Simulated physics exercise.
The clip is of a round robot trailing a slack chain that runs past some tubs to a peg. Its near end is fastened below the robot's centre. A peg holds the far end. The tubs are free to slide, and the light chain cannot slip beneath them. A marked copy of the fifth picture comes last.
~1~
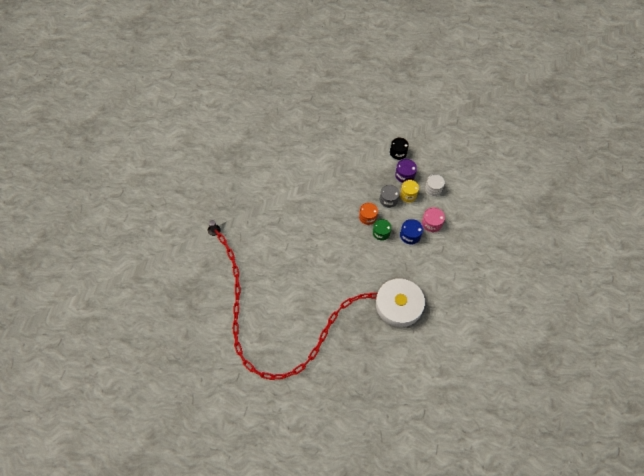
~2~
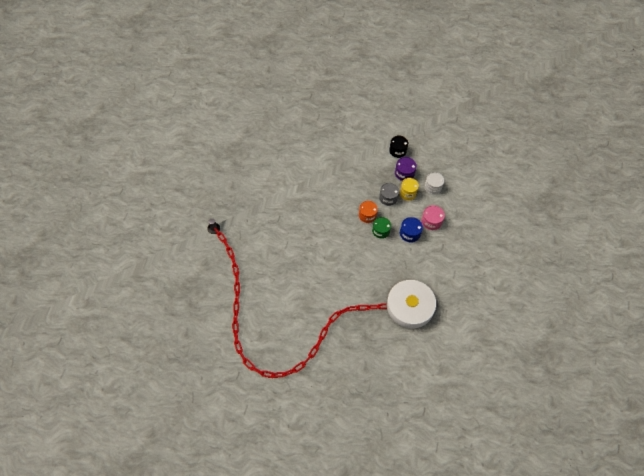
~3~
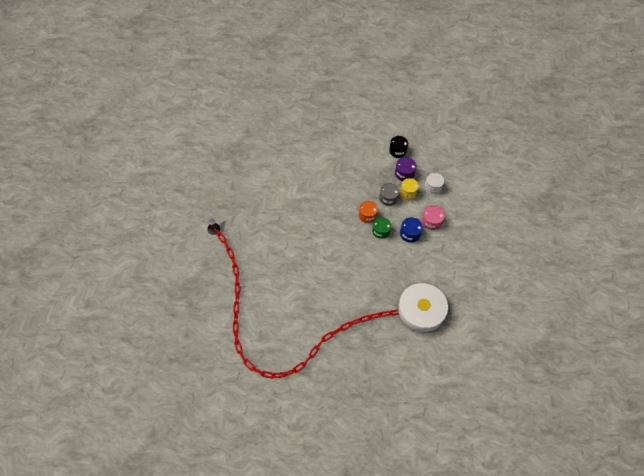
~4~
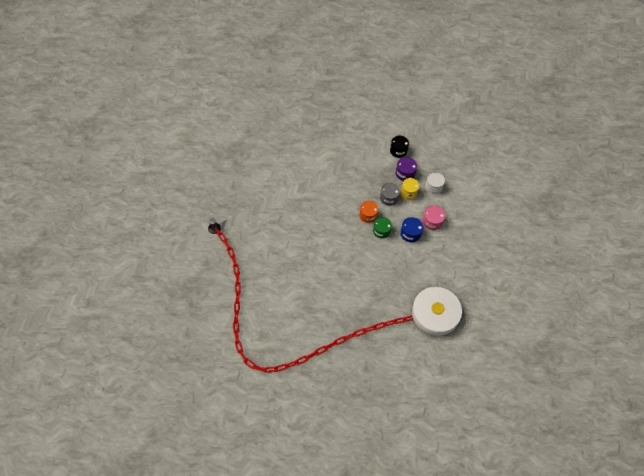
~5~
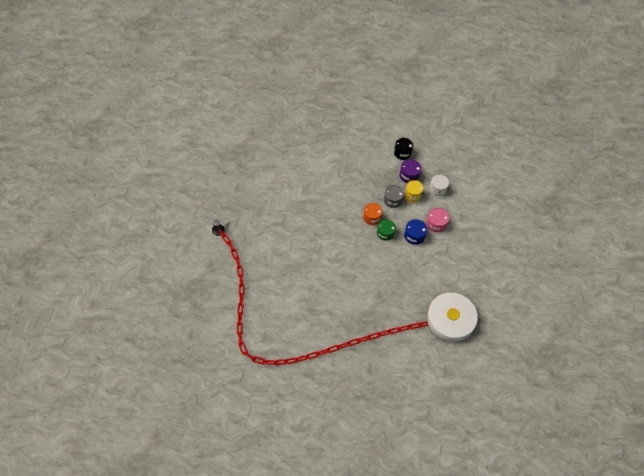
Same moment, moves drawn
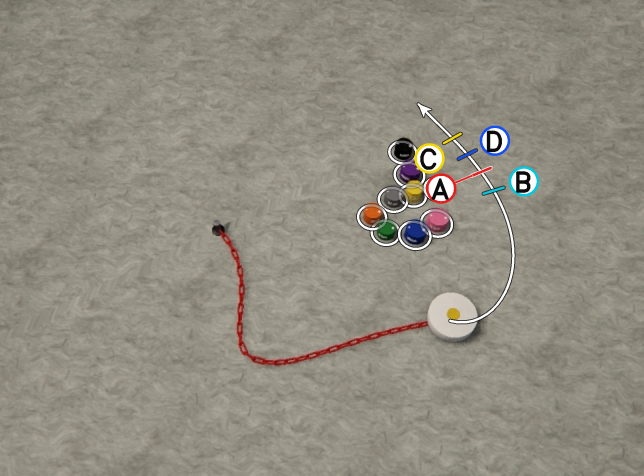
A round white robot with a yellow centre slides steadily right and slightly down across a mottled grey floor, trailing a red chain pegged at its far end. The chain's deep curve draws out into a longer, straighter slant behind it, while the cluster of small coloured tubs above stays undisturbed.
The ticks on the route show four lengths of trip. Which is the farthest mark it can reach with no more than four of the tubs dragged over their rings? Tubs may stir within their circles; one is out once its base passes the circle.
At C, and not beyond.
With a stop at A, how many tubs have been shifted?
By then, none.
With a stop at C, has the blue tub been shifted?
Yes.
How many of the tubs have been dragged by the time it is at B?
By then, none.
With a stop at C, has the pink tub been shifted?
Yes.
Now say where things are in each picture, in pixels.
The first picture shows yellow tub (409, 191); grey tub (389, 196); white tub (435, 185).
The second picture shows robot (411, 305); black tub (399, 147).
The third picture shows robot (423, 308); green tub (382, 228).
The fourth picture shows robot (436, 312); blue tub (412, 230).
The fifth picture shows robot (452, 318); purple tub (410, 171); yellow tub (414, 192); grey tub (394, 197).
On the copy, A at (481, 172); B at (494, 191); C at (452, 138); D at (467, 155); the route from (450, 321) via (504, 211) to (419, 104).
On C. First, robot (514, 268).
Then, robot (496, 188).
Finally, robot (454, 134); pink tub (423, 208); blue tub (408, 219); two over the rings.
By contrast, A is within the limit but short; B is within the limit but short; D is within the limit but short.
